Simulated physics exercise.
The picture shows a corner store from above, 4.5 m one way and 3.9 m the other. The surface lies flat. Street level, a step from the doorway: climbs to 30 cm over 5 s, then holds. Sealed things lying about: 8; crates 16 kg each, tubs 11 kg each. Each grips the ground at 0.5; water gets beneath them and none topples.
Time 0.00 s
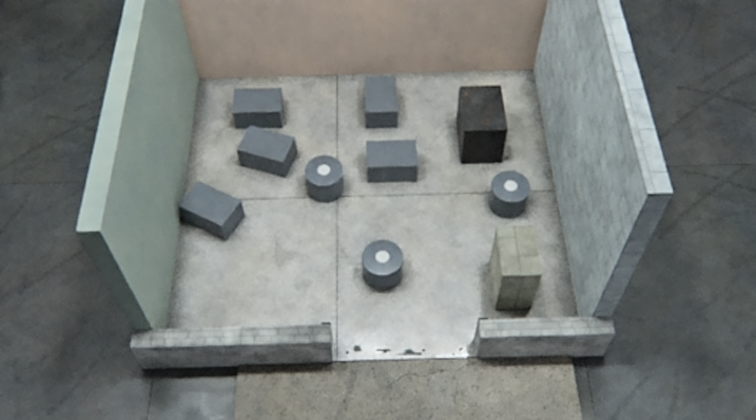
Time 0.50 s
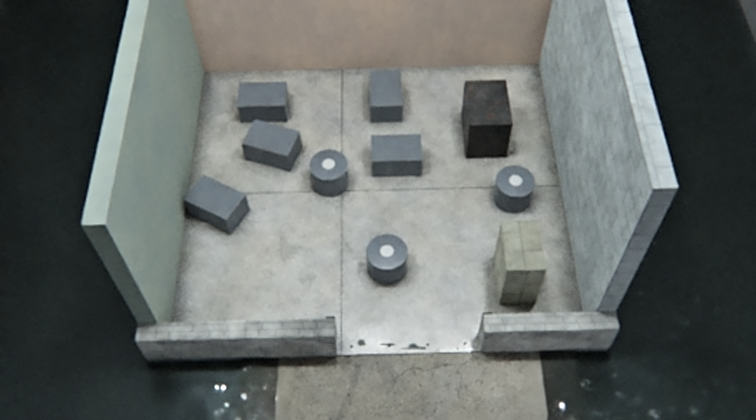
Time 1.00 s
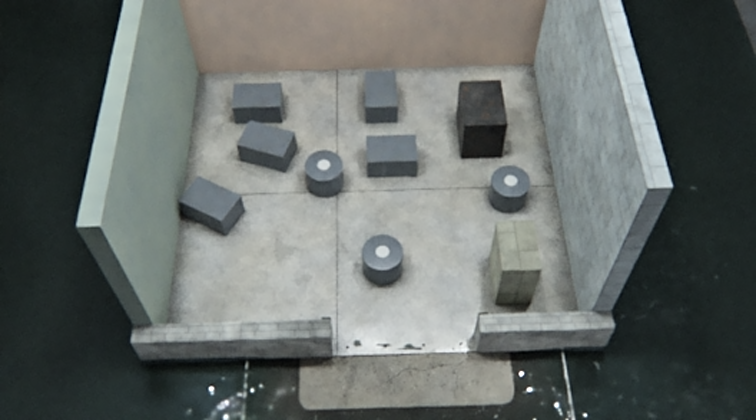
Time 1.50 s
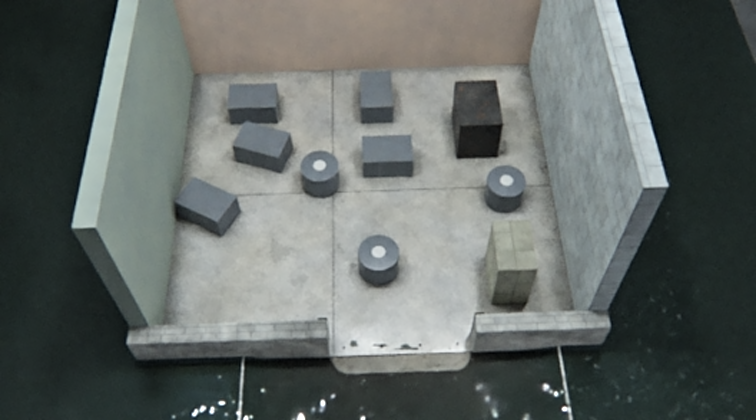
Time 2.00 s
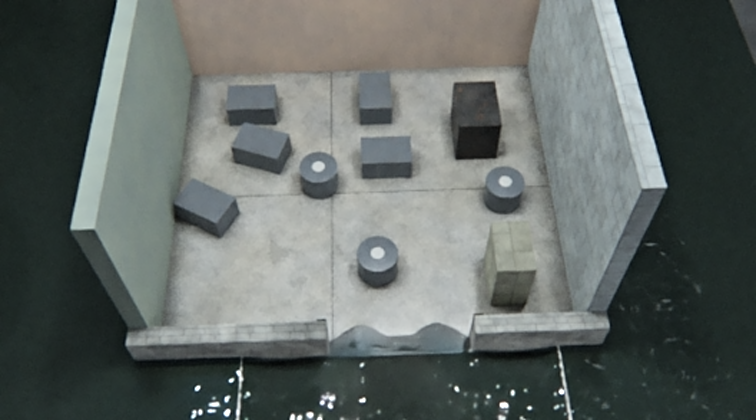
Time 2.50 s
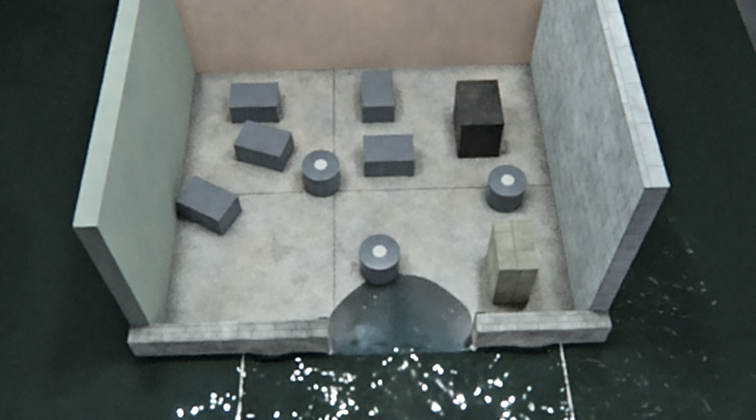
A corner store is seen from above, its pale floor enclosed by a greenish wall at left, a grey one at right and a pinkish one behind. Grey crates and round tubs stand about, with a dark box at back right and a beige one near the front. Dark water covers the ground outside, then spreads through the doorway; the objects stay put while the camera shifts slightly.
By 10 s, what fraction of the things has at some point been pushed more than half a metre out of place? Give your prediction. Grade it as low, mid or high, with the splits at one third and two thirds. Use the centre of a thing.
Grade: High, two thirds or more.
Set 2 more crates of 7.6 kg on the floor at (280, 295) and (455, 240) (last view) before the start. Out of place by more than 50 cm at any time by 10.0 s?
Note: Item 1 below threshold; item 2 above threshold.
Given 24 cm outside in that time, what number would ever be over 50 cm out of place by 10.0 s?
I count 6 of them in that case.
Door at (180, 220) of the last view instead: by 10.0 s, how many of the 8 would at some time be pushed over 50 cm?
The answer then is 7.
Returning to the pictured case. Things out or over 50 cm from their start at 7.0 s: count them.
The answer is 4.
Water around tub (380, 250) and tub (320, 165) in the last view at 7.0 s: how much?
Around 16 cm and 13 cm.
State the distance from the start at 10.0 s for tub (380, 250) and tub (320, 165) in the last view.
Respectively 250 and 150 centimetres.
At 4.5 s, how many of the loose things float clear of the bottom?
At that moment 0.
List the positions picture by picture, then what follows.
The first frame shows a crate at (381, 94) rests on the ground; a tub at (511, 186), on the bottom; 0.0 m2 under water; 0 of 8 have shifted.
The second frame shows a crate at (386, 88), on the bottom; a tub at (516, 181), on the bottom; water covers 0.0 m2; 0 of 8 have shifted.
The third frame shows a crate at (381, 88) rests on the ground; a tub at (511, 181), on the bottom; 0.0 m2 under water; 0 of 8 have shifted.
The fourth frame shows a crate at (376, 89) rests on the ground; a tub at (507, 181) rests on the ground; water covers 0.0 m2; 0 of 8 have shifted.
The fifth frame shows a crate at (375, 90), on the bottom; a tub at (505, 182), on the bottom; water covers 0.1 m2; 0 of 8 have shifted.
The sixth frame shows a crate at (378, 88) rests on the ground; a tub at (508, 180) rests on the ground; 0.8 m2 under water; 0 of 8 have shifted.
After 3.5 s 0 of 8 are over 50 cm from their spots; 0 afloat.
After 4.5 s 1 of 8 are over 50 cm from their spots; 0 afloat.
After 7.0 s 4 of 8 are over 50 cm from their spots; 6 afloat.
After 10.0 s 8 of 8 are over 50 cm from their spots, and 8 have been at some point; 8 afloat.
